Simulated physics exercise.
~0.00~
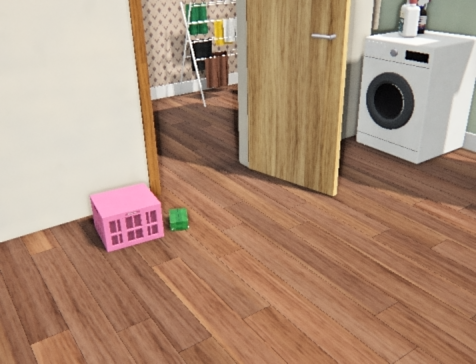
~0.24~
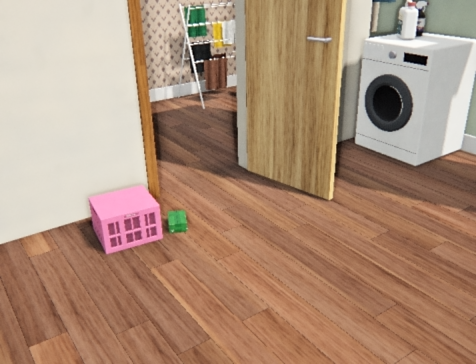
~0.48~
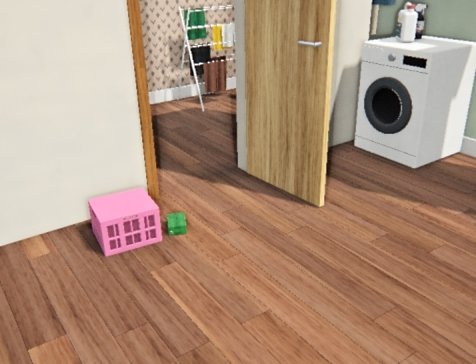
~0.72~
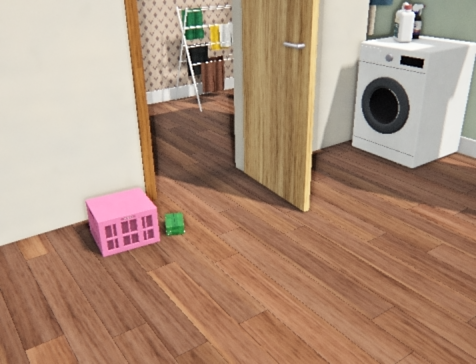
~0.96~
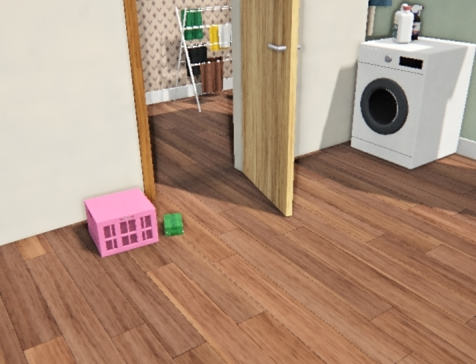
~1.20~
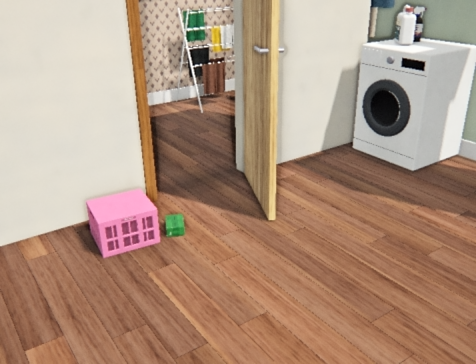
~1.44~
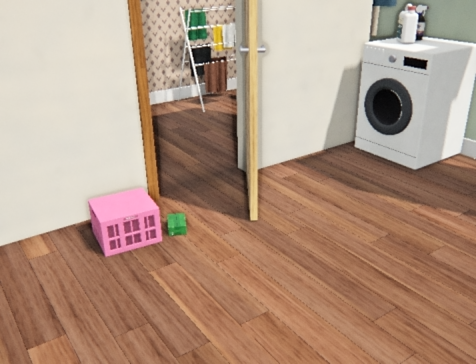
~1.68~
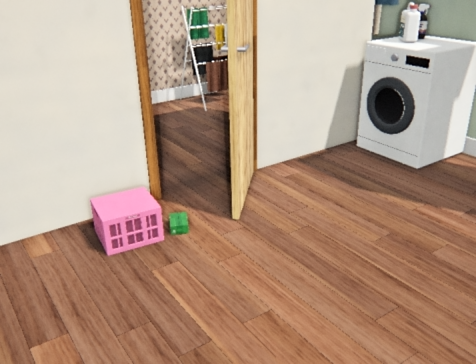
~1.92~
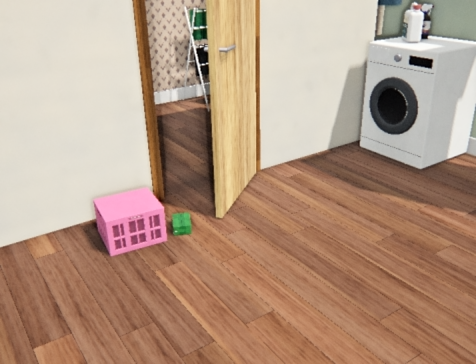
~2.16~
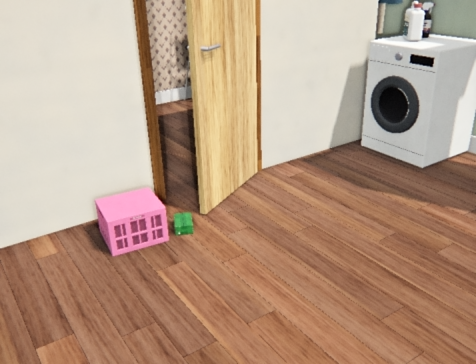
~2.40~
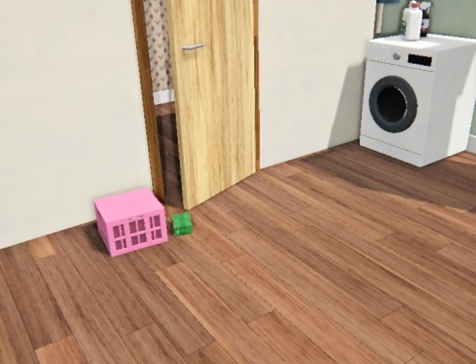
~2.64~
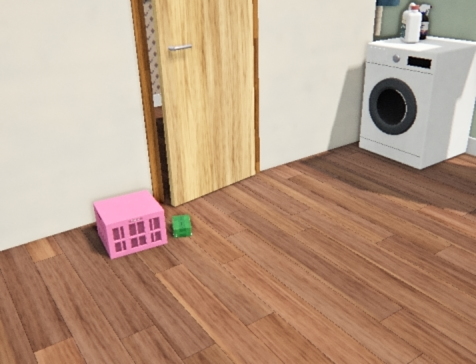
Wooden door swinging from wide open to almost closed beside a pink crate and small green box, both staying in place.
